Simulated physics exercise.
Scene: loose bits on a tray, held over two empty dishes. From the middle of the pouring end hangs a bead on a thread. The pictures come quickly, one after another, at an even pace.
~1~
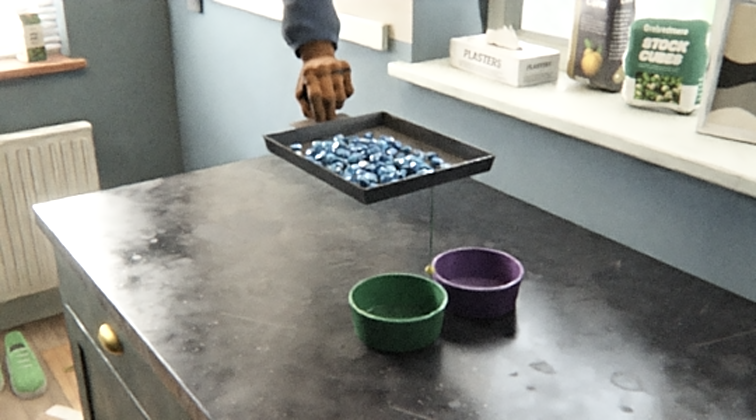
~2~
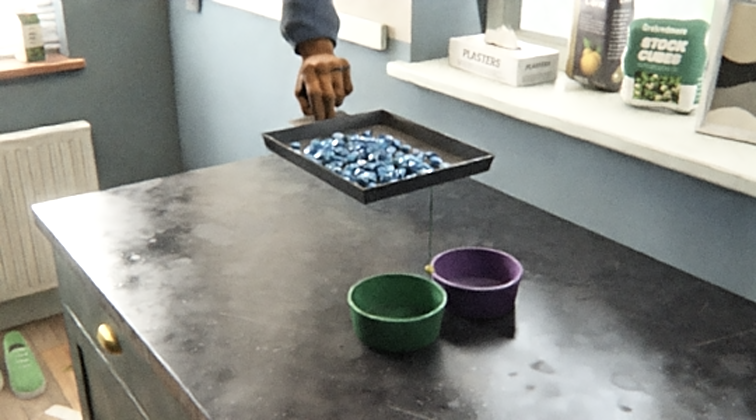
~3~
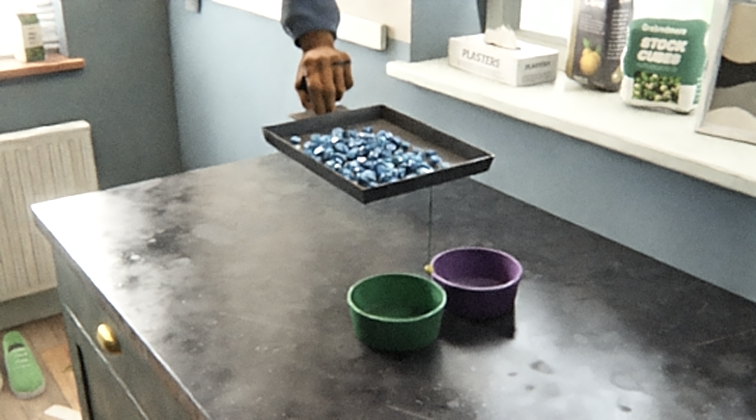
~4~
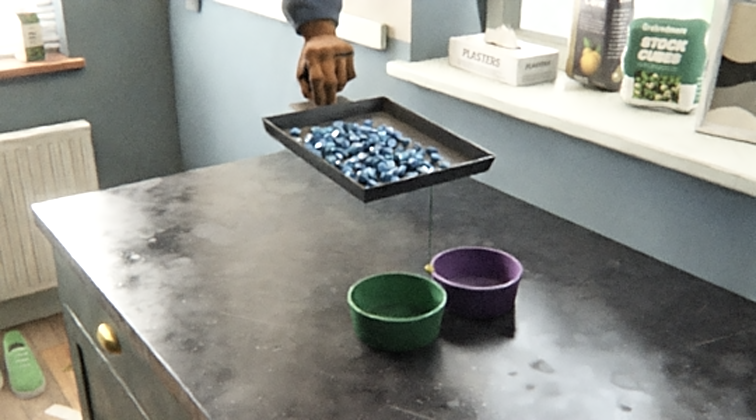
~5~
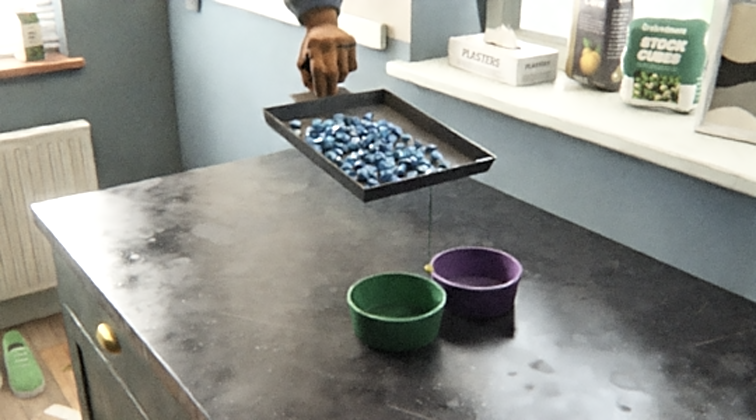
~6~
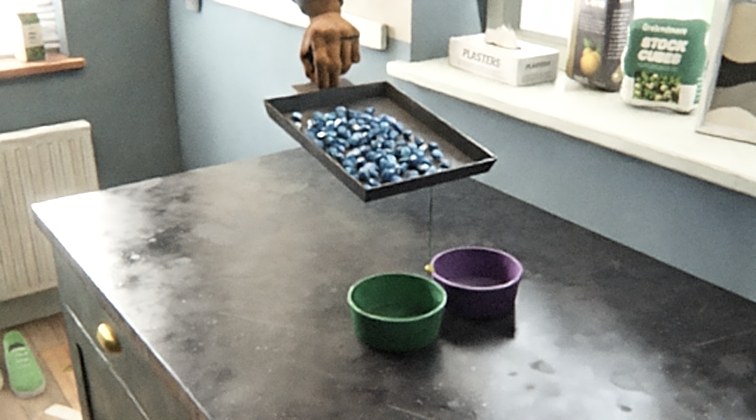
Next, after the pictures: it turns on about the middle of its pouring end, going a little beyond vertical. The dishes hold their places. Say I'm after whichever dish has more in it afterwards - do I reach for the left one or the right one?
Reach for the right one.
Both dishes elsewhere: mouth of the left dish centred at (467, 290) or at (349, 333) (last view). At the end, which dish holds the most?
The first time it's the left-side dish, the second time it's the right-side dish.
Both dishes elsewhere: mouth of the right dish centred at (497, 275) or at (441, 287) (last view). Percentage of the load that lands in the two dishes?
80 and 40 in a hundred, in turn.
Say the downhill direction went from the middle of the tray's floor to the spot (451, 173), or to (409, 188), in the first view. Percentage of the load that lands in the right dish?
In order, some 80 % and some 0 %.
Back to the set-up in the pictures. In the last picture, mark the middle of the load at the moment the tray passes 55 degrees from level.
Load centre: Approx. (421, 150).
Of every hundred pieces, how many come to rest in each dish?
The left dish holds 10 % and the right dish holds 30 %.
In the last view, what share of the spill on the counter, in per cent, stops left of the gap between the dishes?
Looks to be around 20 per cent of the spill.
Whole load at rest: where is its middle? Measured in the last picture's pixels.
The centre comes to rest near (481, 328).
Soon after the last picture, tray tipped steeply; all on the tray.
A little later, tray tipped right over; about half on the tray; a stray few in the left dish; a small part in the right dish; about a quarter outside both; a small part in the air.
Later still, tray tipped past a quarter turn; a small part in the left dish; about a quarter in the right dish; about two thirds outside both.
At rest, tray tipped past a quarter turn; a small part in the left dish; about a quarter in the right dish; about two thirds outside both.
